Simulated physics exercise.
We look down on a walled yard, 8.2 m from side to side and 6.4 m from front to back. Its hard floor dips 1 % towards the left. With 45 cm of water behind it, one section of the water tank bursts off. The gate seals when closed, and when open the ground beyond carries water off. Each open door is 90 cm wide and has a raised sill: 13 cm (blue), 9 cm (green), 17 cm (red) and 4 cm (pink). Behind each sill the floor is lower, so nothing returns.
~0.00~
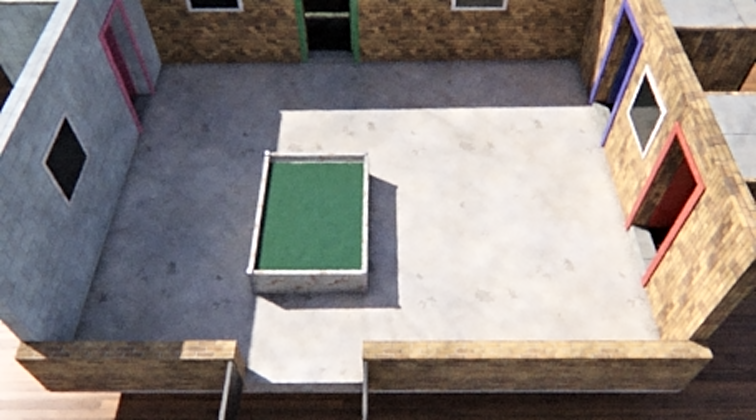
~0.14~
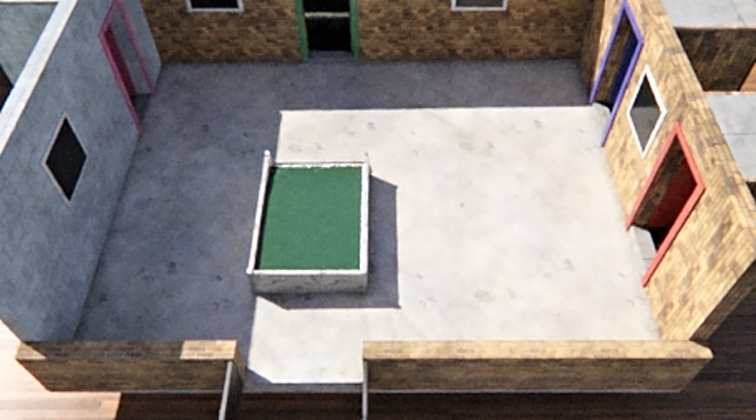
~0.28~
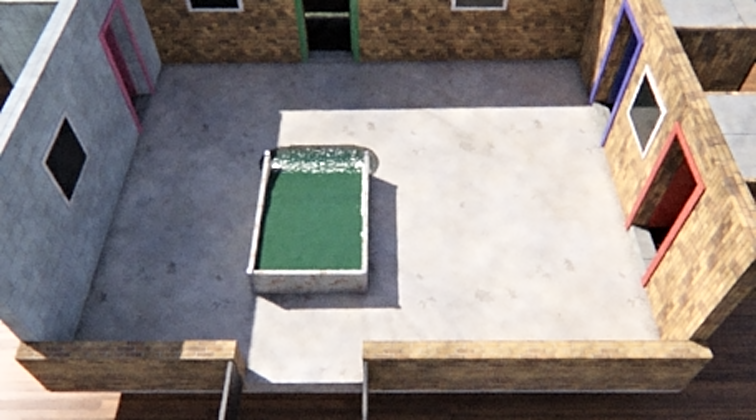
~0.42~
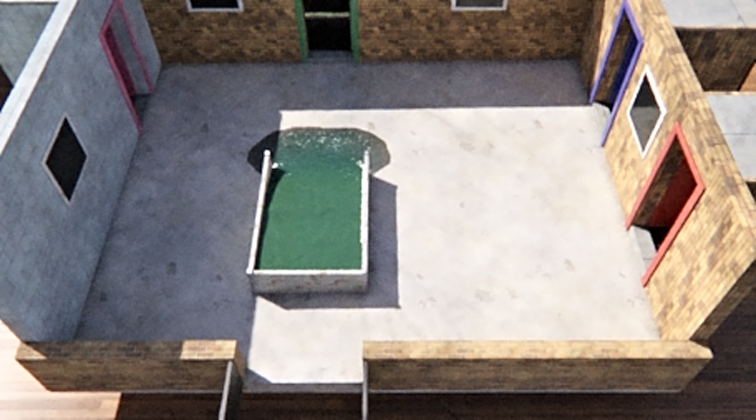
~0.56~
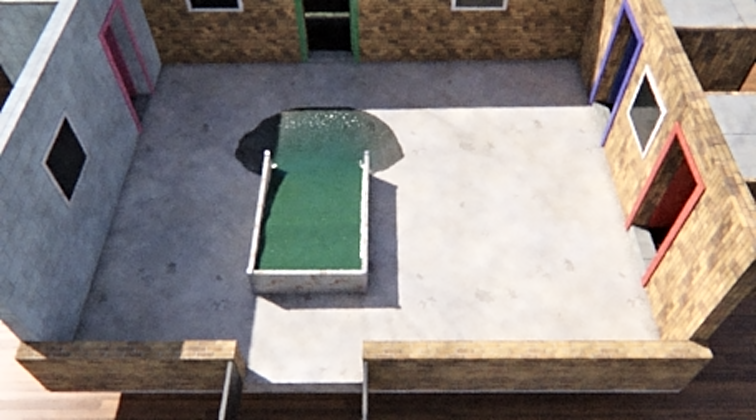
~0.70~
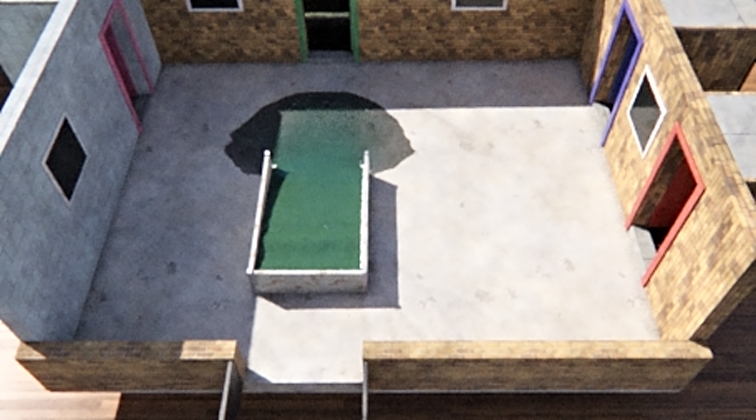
Walled yard seen from above, with green water bursting from the far side of a tank and spreading across the pale floor.
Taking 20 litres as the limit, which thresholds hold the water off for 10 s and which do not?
Within that time: At the blue door it stays under the limit; at the green door it goes over the limit; at the red door it keeps below the limit; at the pink door it goes over the limit.
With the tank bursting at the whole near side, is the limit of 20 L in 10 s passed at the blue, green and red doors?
Against that limit: Blue not over, green under, red under.
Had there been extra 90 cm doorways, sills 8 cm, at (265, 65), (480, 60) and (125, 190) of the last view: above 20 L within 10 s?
In that order: Over, under, below.
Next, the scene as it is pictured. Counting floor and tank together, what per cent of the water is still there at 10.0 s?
About 86 per cent.
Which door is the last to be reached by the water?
The red one.
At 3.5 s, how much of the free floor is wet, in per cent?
About 30 per cent.
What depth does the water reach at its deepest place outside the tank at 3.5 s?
Roughly 24 cm.
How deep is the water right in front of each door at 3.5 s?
Depths in cm: Blue 0, green 17, red 0, pink 9.
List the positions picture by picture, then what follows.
The first picture shows the water tank at (313, 212) is whole and still, 45 cm deep.
In the second picture, the front is at a hidden place, 0.8 m from the gap on the water tank's far side; 0.3 m2 of floor is under water; 45 cm left at the back of the water tank.
In the third picture, the front is at a hidden place, 1.0 m from the gap on the water tank's far side; 1.0 m2 of floor is under water; 45 cm left at the back of the water tank.
In the fourth picture, the front is at (269, 140), 1.3 m from the gap on the water tank's far side; 2.0 m2 of floor is under water; 45 cm left at the back of the water tank.
In the fifth picture, water pours out on the water tank's far side and has run 1.7 m, to (286, 114); typically 5 cm deep outside, 45 cm at the water tank's back.
In the sixth picture, water pours out on the water tank's far side and has run 2.1 m, to (304, 96); typically 5 cm deep outside, 44 cm at the water tank's back.
After 1.4 s water covers 20 % of the floor and is deepest (20 cm) near (297, 168); blue door not reached, green door 16 cm at the sill, 5 L in, red door not reached, pink door not reached.
After 2.2 s water covers 25 % of the floor and is deepest (22 cm) near (335, 65); blue door not reached, green door 21 cm at the sill, 51 L in, red door not reached, pink door not reached.
After 3.5 s water covers 30 % of the floor and is deepest (24 cm) near (171, 67); blue door not reached, green door 17 cm at the sill, 115 L in, red door not reached, pink door 9 cm at the sill, 1 L in.
After 6.0 s water covers 50 % of the floor and is deepest (12 cm) near (160, 73); blue door 5 cm at the sill, 0 L in, green door 7 cm at the sill, 138 L in, red door not reached, pink door 9 cm at the sill, 39 L in.
After 10.0 s water covers 80 % of the floor and is deepest (8 cm) near (69, 354); blue door 2 cm at the sill, 0 L in, green door 3 cm at the sill, 139 L in, red door 1 cm at the sill, 0 L in, pink door 7 cm at the sill, 81 L in.
